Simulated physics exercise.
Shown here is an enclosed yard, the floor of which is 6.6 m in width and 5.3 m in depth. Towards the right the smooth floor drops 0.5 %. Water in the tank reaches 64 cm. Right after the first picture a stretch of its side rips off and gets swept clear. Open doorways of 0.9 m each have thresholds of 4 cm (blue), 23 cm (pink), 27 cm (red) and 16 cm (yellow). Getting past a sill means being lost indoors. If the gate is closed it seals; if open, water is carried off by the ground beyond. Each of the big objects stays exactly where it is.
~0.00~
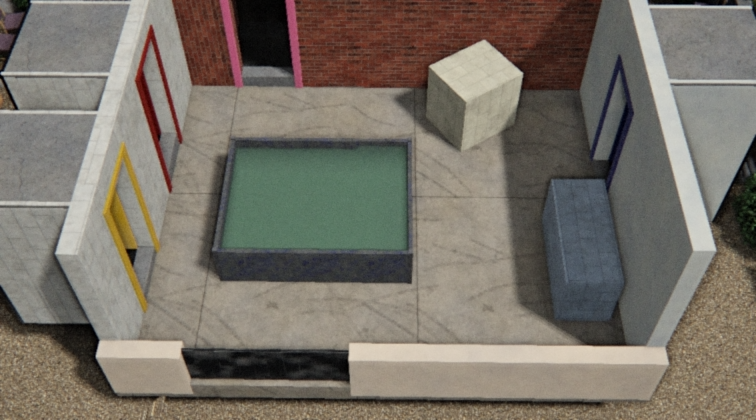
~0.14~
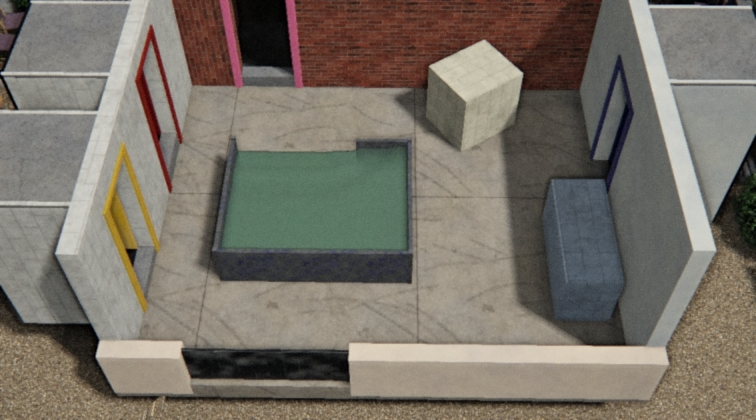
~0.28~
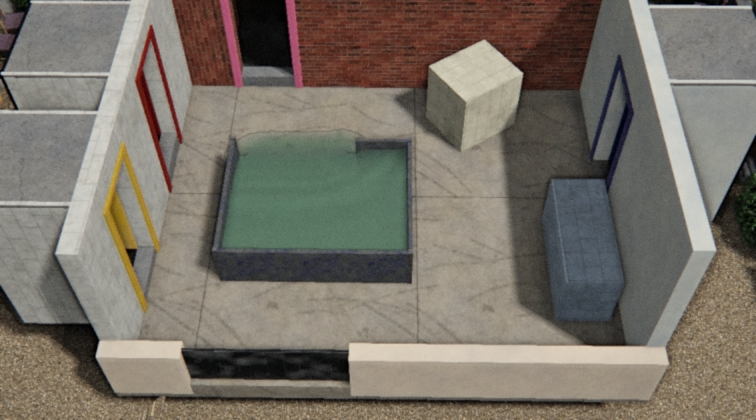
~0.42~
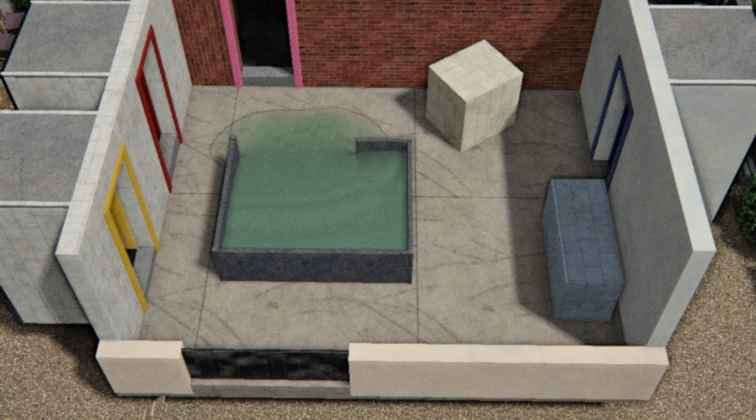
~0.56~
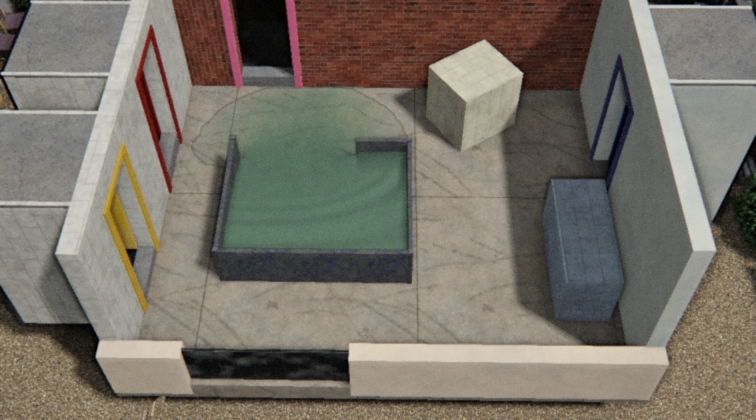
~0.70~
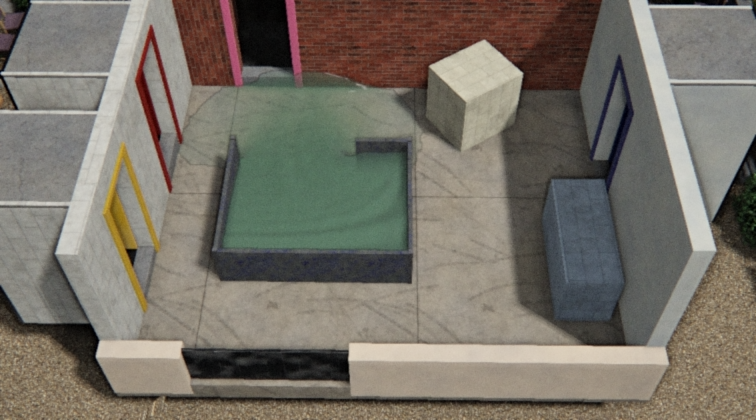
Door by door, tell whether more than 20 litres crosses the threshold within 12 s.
Blue door - yes, pink door - yes, red door - no, yellow door - no.
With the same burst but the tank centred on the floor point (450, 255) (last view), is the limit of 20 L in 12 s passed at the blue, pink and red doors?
Checking each door against the limit: Blue tops it, pink does not exceed it, red does not exceed it.
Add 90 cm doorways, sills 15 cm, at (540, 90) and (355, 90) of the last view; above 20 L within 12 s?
In turn: Short of it, beyond it.
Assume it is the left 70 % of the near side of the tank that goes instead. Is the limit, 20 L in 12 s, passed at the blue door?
Then: Blue beyond it.
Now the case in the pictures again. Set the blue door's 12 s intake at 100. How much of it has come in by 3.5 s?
That works out near 0%.
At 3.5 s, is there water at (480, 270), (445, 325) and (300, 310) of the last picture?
Soaked, untouched, untouched.
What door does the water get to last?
It would be the blue one.
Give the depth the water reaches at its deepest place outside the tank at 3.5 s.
Roughly 30 cm.
After 1.4 s water covers 25 % of the floor and is deepest (46 cm) near (309, 92); blue door not reached, pink door 43 cm at the sill, 39 L in, red door 2 cm at the sill, 0 L in, yellow door not reached.
After 2.2 s water covers 25 % of the floor and is deepest (54 cm) near (468, 94); blue door not reached, pink door 40 cm at the sill, 123 L in, red door 15 cm at the sill, 0 L in, yellow door not reached.
After 3.5 s water covers 55 % of the floor and is deepest (30 cm) near (426, 101); blue door not reached, pink door 28 cm at the sill, 196 L in, red door 17 cm at the sill, 0 L in, yellow door 5 cm at the sill, 0 L in.
After 7.0 s water covers 90 % of the floor and is deepest (20 cm) near (548, 314); blue door 7 cm at the sill, 7 L in, pink door 15 cm at the sill, 203 L in, red door 13 cm at the sill, 0 L in, yellow door 12 cm at the sill, 4 L in.
After 12.0 s water covers 100 % of the floor and is deepest (22 cm) near (574, 95); blue door 10 cm at the sill, 67 L in, pink door 10 cm at the sill, 203 L in, red door 7 cm at the sill, 0 L in, yellow door 7 cm at the sill, 4 L in.
